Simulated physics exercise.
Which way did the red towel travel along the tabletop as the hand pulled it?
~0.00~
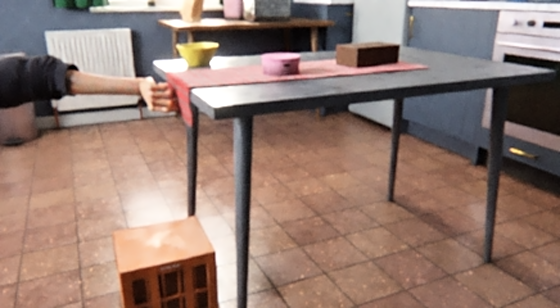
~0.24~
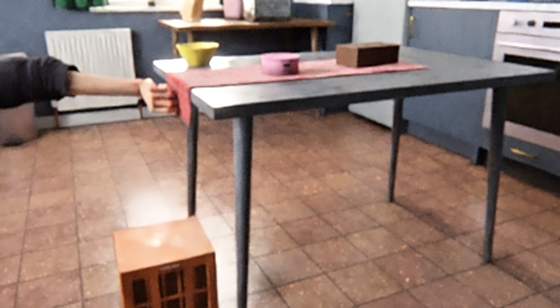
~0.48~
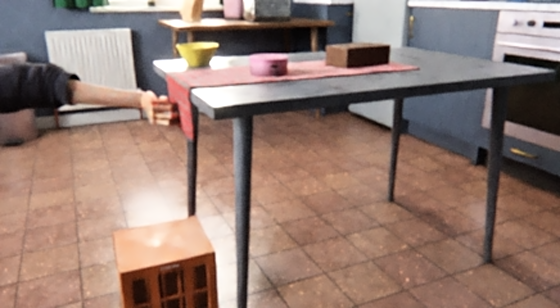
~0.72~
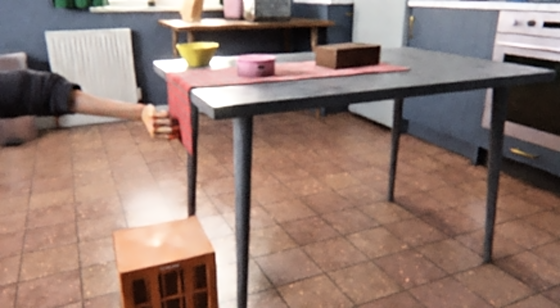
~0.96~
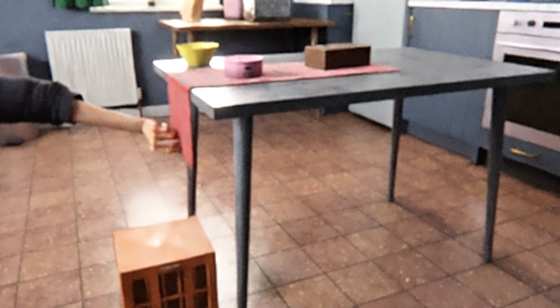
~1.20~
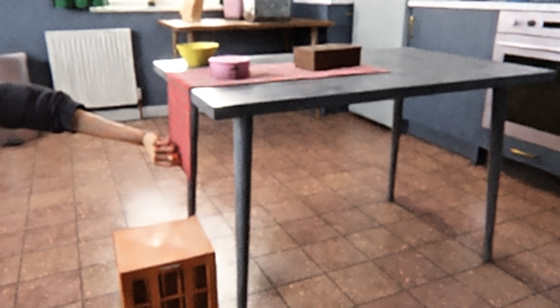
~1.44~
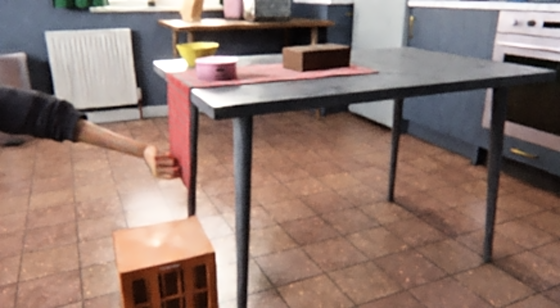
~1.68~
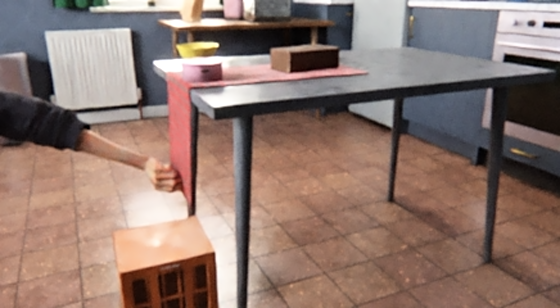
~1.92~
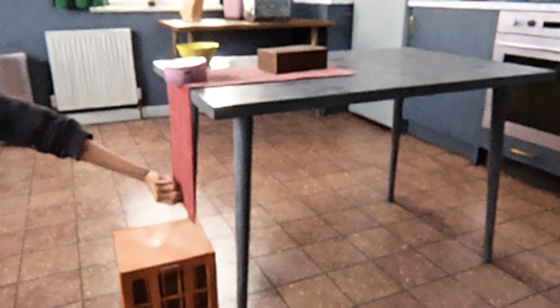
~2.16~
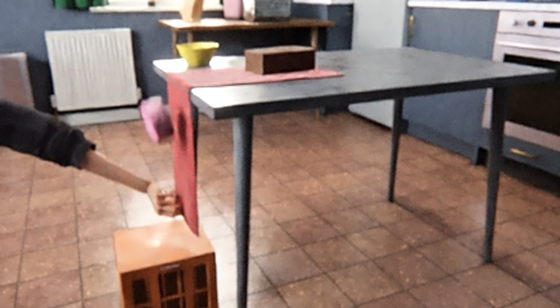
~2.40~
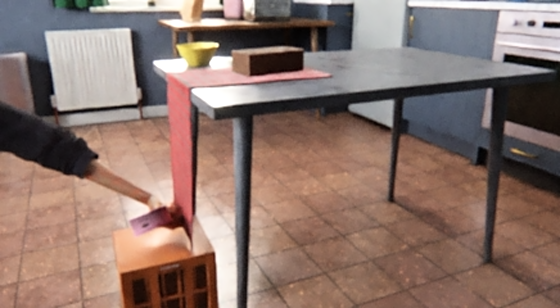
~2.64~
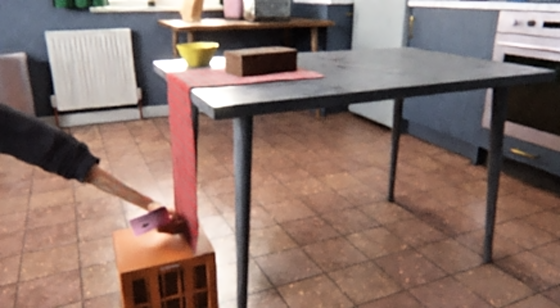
It slid to the left along the tabletop, with more and more of it hanging down over that end.
A hand slowly pulled a red towel down over the left end of a table, carrying a brick and a pink tub along until the tub dropped off toward the orange crate below, while the yellow bowl and the brick stayed on top.
